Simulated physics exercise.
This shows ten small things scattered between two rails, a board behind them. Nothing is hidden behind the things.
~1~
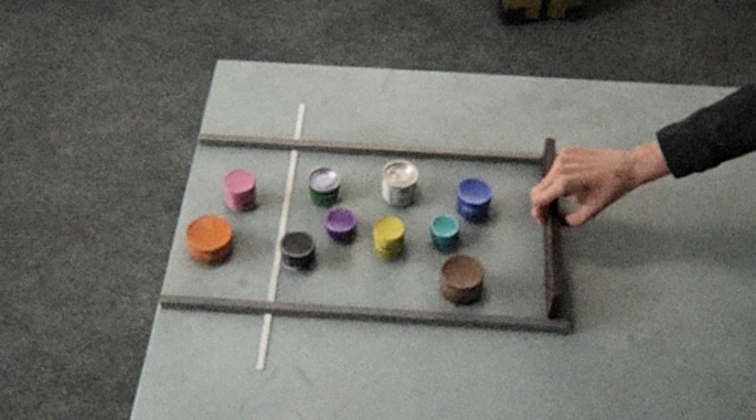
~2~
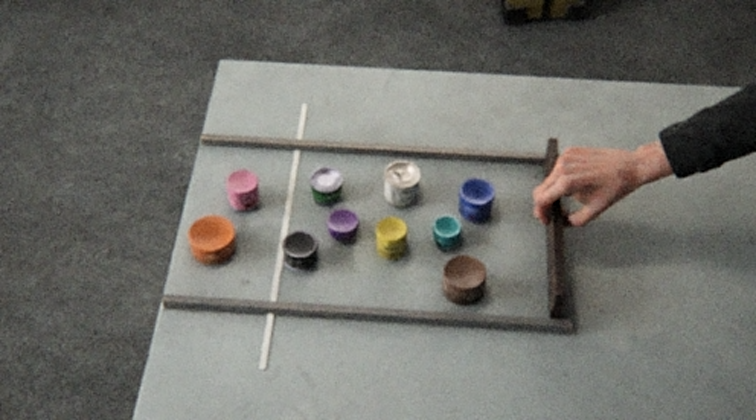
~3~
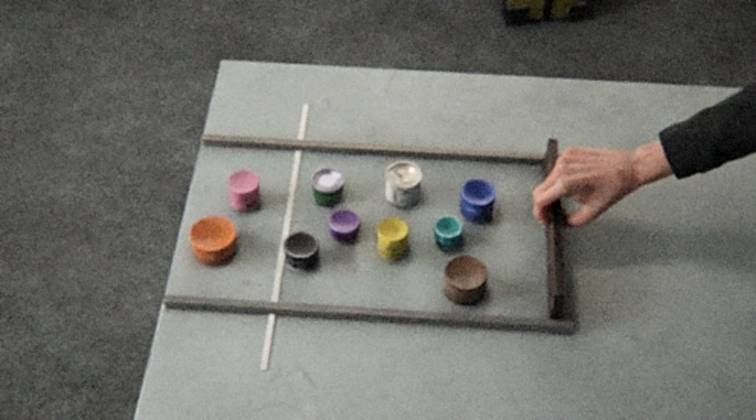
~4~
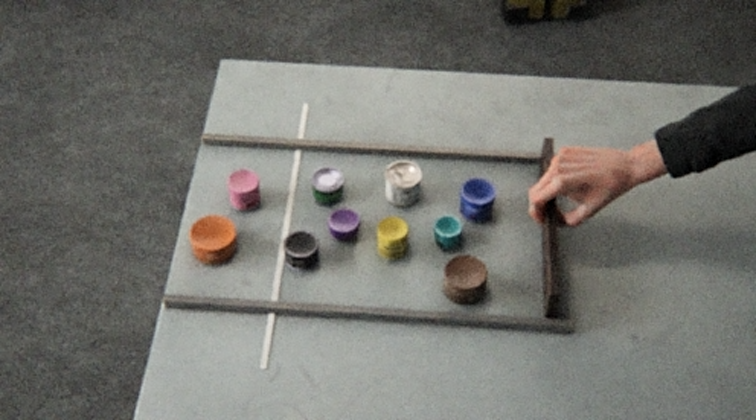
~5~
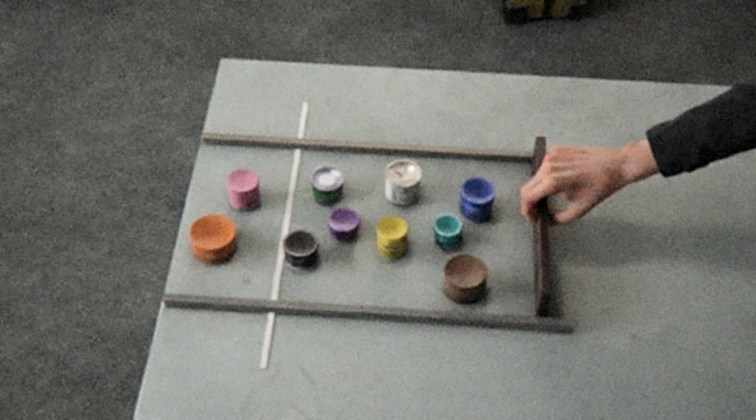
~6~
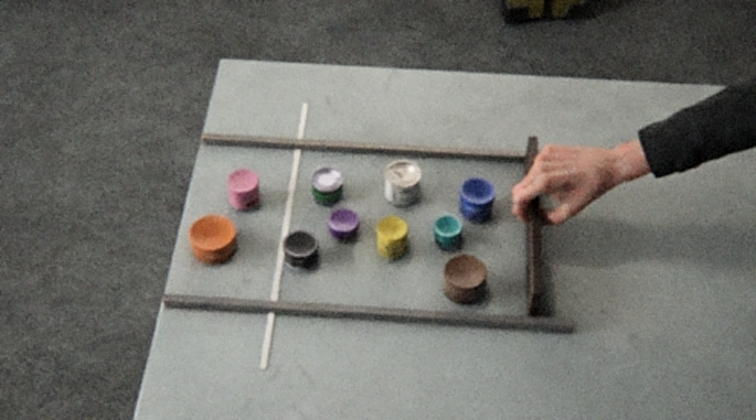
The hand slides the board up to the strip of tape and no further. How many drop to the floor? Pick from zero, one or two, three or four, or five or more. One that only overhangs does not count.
The number that fall off is zero.
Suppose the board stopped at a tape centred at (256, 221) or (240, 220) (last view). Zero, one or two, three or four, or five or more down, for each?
For each place: One to two; one to two.
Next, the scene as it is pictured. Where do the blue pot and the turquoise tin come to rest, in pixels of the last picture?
The blue pot stops around (272, 194); the turquoise tin around (272, 221).
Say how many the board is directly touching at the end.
In contact: 5.
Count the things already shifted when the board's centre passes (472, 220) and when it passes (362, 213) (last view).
At the one place 2, at the other 7.
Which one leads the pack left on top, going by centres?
The orange tub ends nearest.
Soon after, none off yet; orange tub at rest near (213, 239); pink pot at rest near (244, 190); black tin at rest near (301, 250).
After that, none off yet; orange tub at rest near (213, 239); pink pot at rest near (244, 190); black tin displaced about its own width near (279, 250).
In the end, the number that fall off is zero.
